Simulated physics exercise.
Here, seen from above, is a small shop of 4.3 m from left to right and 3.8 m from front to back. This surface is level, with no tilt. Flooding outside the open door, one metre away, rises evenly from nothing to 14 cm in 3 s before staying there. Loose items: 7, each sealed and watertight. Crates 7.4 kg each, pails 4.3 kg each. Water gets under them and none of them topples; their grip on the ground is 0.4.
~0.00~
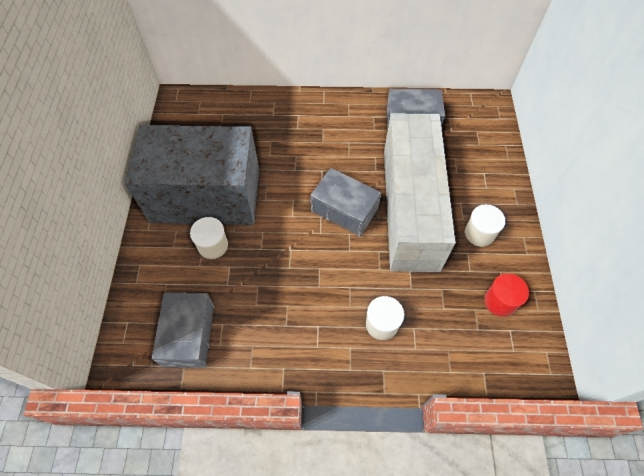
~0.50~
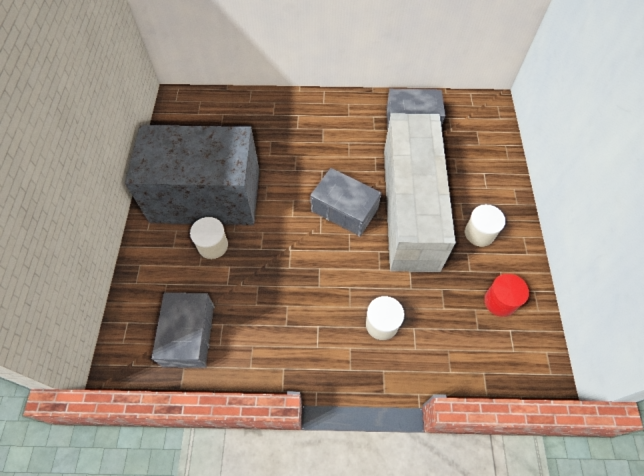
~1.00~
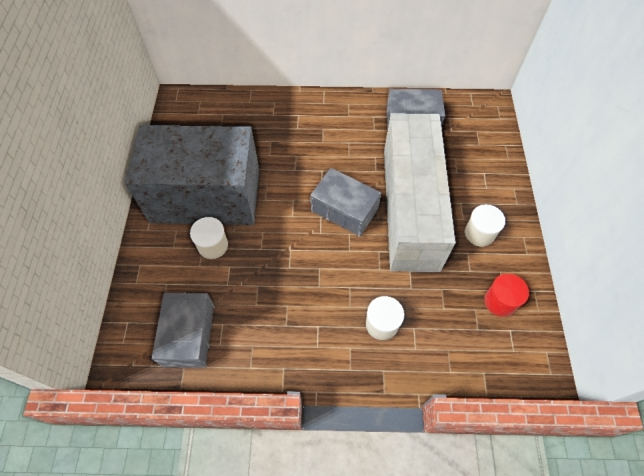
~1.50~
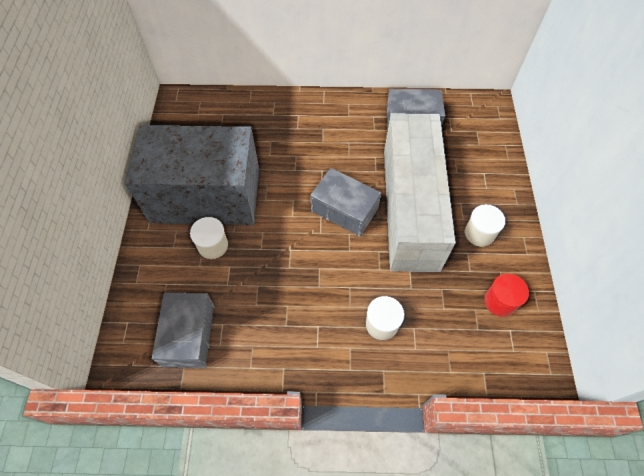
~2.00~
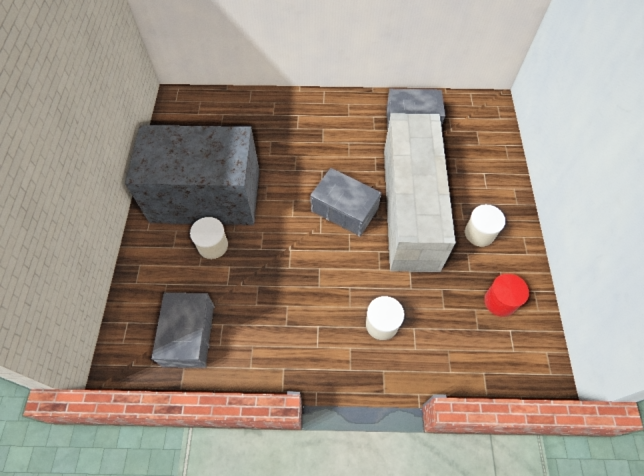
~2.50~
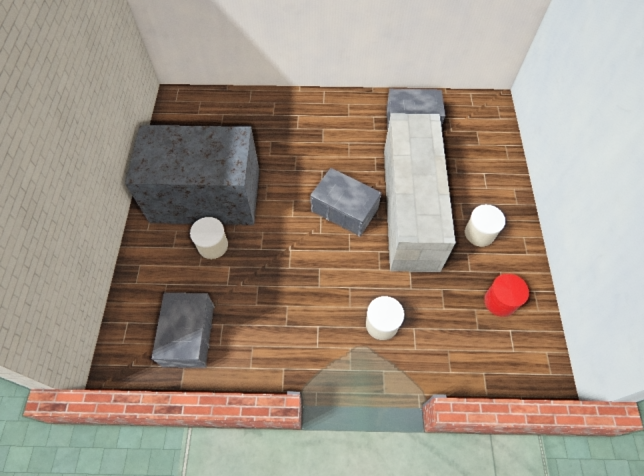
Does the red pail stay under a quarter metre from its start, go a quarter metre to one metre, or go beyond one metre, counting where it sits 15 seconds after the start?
I expect it goes a modest distance.
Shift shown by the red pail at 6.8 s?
Around 0 centimetres.
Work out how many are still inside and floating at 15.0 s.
6 of them.
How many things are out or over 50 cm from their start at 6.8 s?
Answer: 2.
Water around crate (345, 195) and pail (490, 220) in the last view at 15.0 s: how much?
Roughly 8 and 8 cm.
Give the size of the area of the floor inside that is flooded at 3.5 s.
I'd estimate close to 2.0 m2.
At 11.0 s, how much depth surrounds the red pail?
About 4 cm.
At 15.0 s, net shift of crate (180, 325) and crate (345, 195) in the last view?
Respectively 80 and 140 centimetres.
After 3.5 s the red pail is near (511, 290), 0.0 m from its start, aground; 0 afloat.
After 6.8 s the red pail is near (511, 290), 0.0 m from its start, aground; 1 afloat.
After 11.0 s the red pail is near (517, 290), 0.1 m from its start, aground; 3 afloat.
After 15.0 s the red pail is near (488, 340), 0.6 m from its start, afloat; 6 afloat.
